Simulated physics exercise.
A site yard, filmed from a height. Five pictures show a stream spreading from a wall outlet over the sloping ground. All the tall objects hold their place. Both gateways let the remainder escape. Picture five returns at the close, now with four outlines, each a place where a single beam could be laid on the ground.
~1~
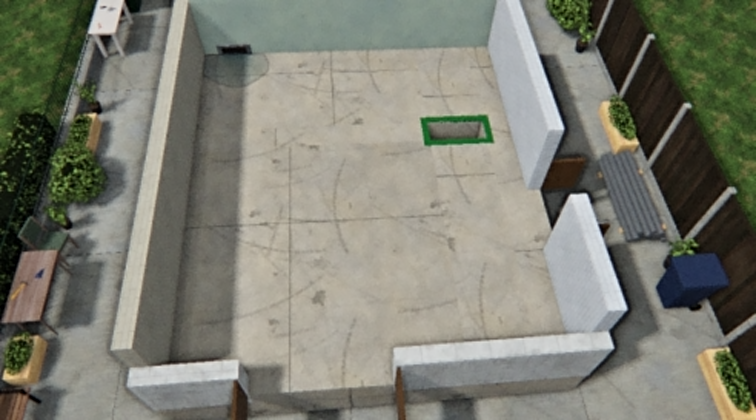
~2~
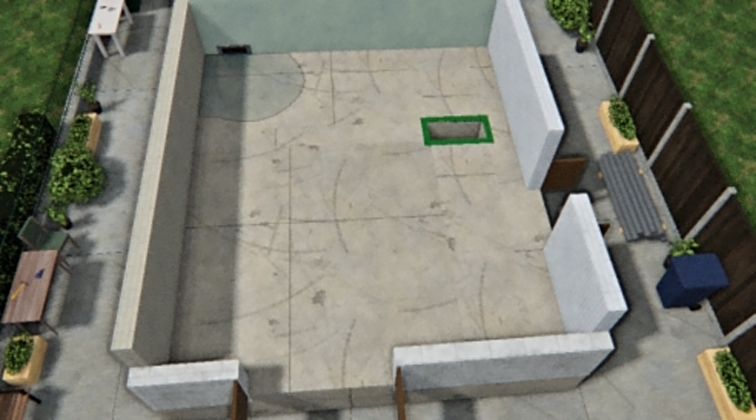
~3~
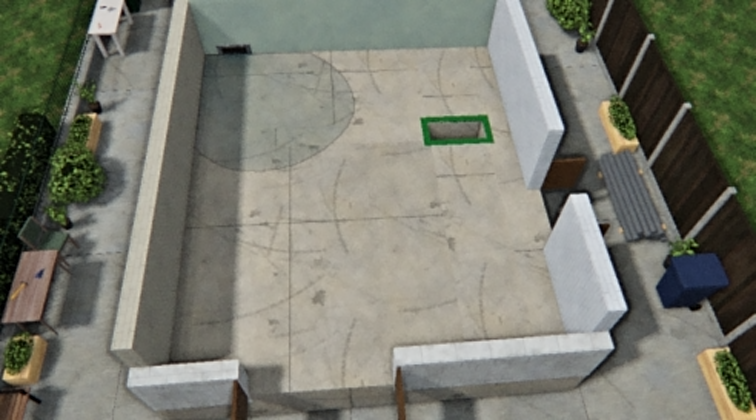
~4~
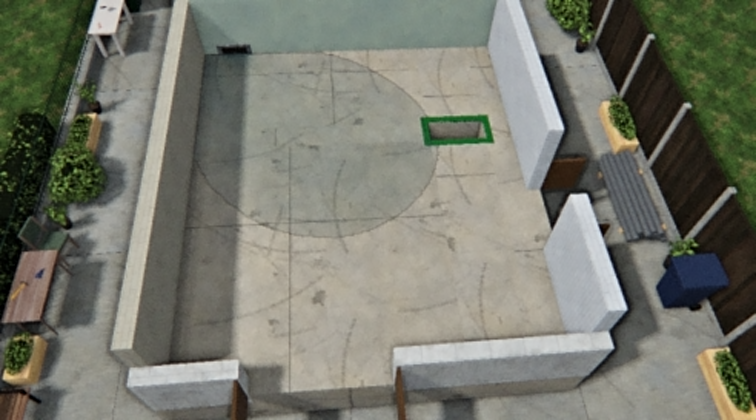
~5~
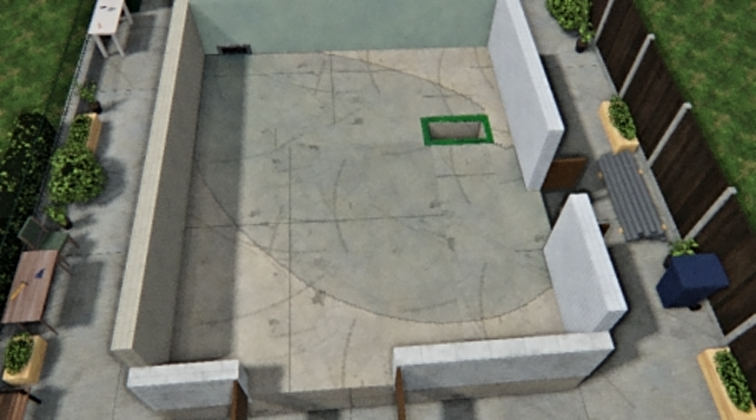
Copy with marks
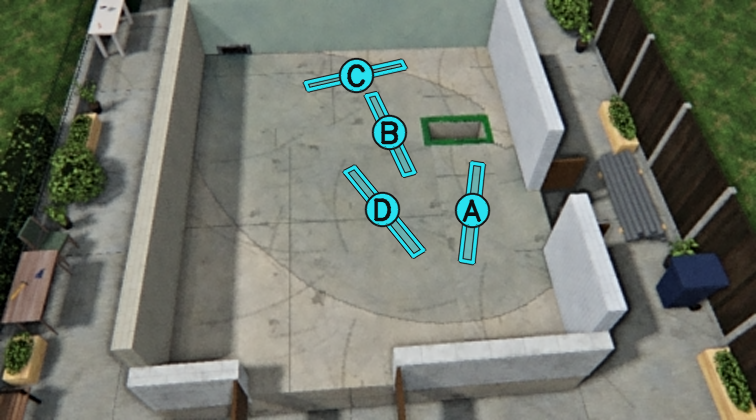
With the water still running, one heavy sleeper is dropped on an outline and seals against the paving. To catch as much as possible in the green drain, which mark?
The answer is spot A.
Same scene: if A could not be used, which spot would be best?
The answer is D.
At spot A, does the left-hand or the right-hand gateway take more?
More leaves on the right.
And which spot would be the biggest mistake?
Spot B.
On the marked copy, A from (466, 261) to (477, 163); B from (371, 94) to (409, 173); C from (306, 86) to (403, 64); D from (349, 169) to (418, 253).
For spot A, about 27 % of the stream goes into the green drain, about 71 % out by the gates.
For spot B, about 6 % of the stream goes into the green drain, about 93 % out by the gates.
For spot C, about 12 % of the stream goes into the green drain, about 86 % out by the gates.
For spot D, about 18 % of the stream goes into the green drain, about 80 % out by the gates.
